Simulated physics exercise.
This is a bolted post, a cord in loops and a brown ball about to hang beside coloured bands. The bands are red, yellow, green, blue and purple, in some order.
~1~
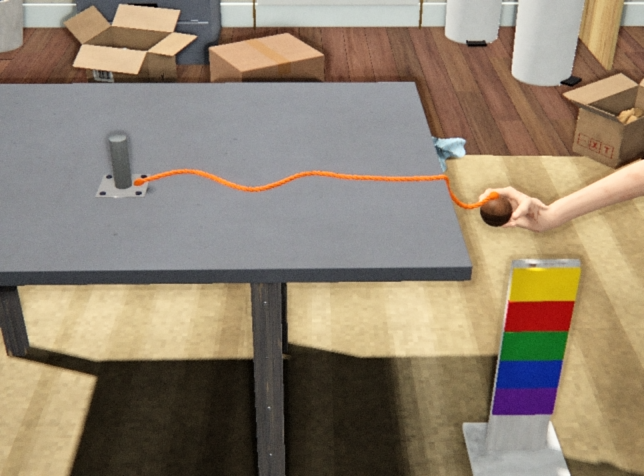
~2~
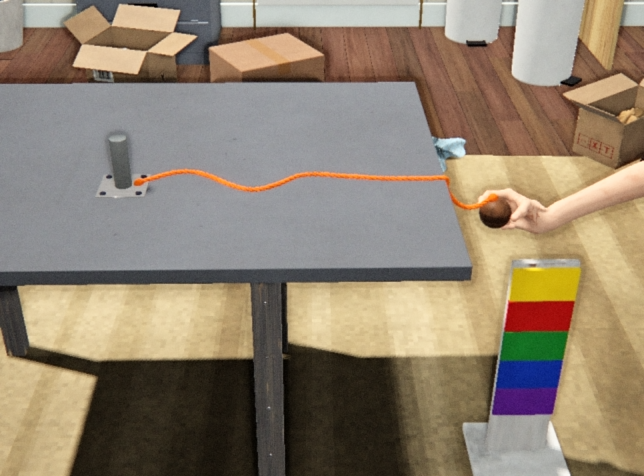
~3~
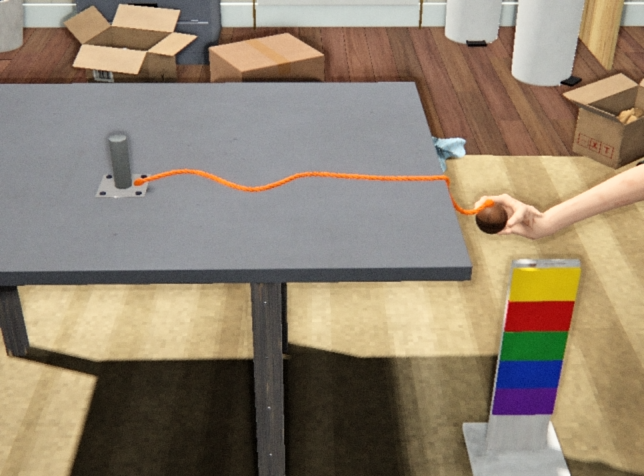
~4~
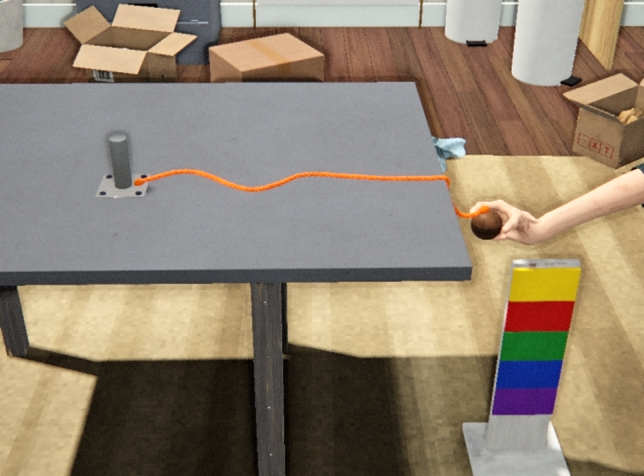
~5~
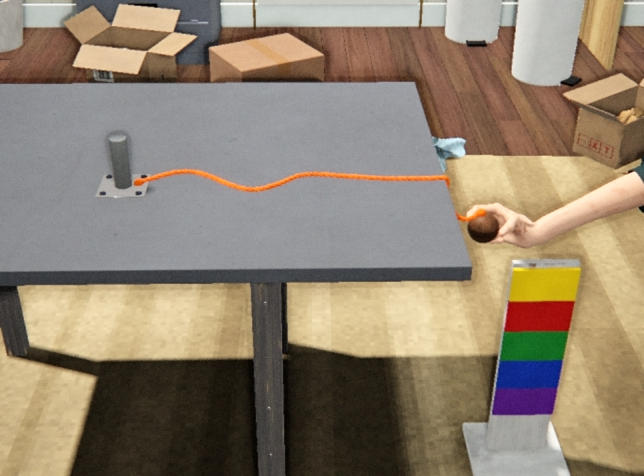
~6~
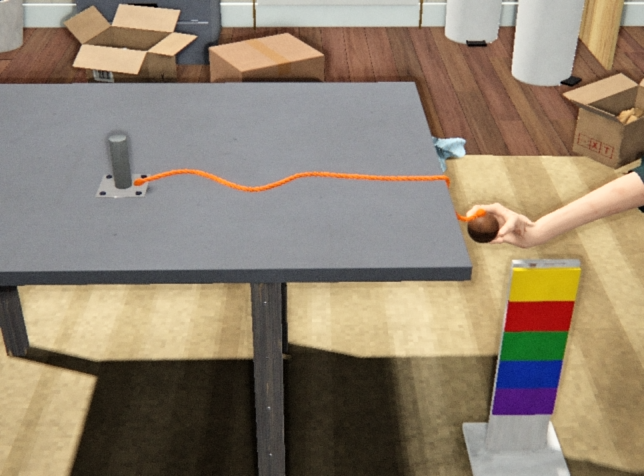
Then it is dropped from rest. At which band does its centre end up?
At yellow.
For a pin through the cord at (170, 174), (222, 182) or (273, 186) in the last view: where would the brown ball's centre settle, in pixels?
Try by try, around (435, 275), (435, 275) and (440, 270).
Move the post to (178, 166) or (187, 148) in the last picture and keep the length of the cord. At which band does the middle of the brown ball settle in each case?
In that order: Red; red.
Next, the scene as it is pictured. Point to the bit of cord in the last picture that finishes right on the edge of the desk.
It lies at about (419, 179).
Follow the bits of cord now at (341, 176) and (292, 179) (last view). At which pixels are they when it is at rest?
At (372, 179), then (320, 180).
Soon after, ball near (442, 276); level with yellow.
After that, ball near (442, 284); level with yellow.
In the end, ball near (434, 285); level with yellow. Its centre hangs level with the yellow band.
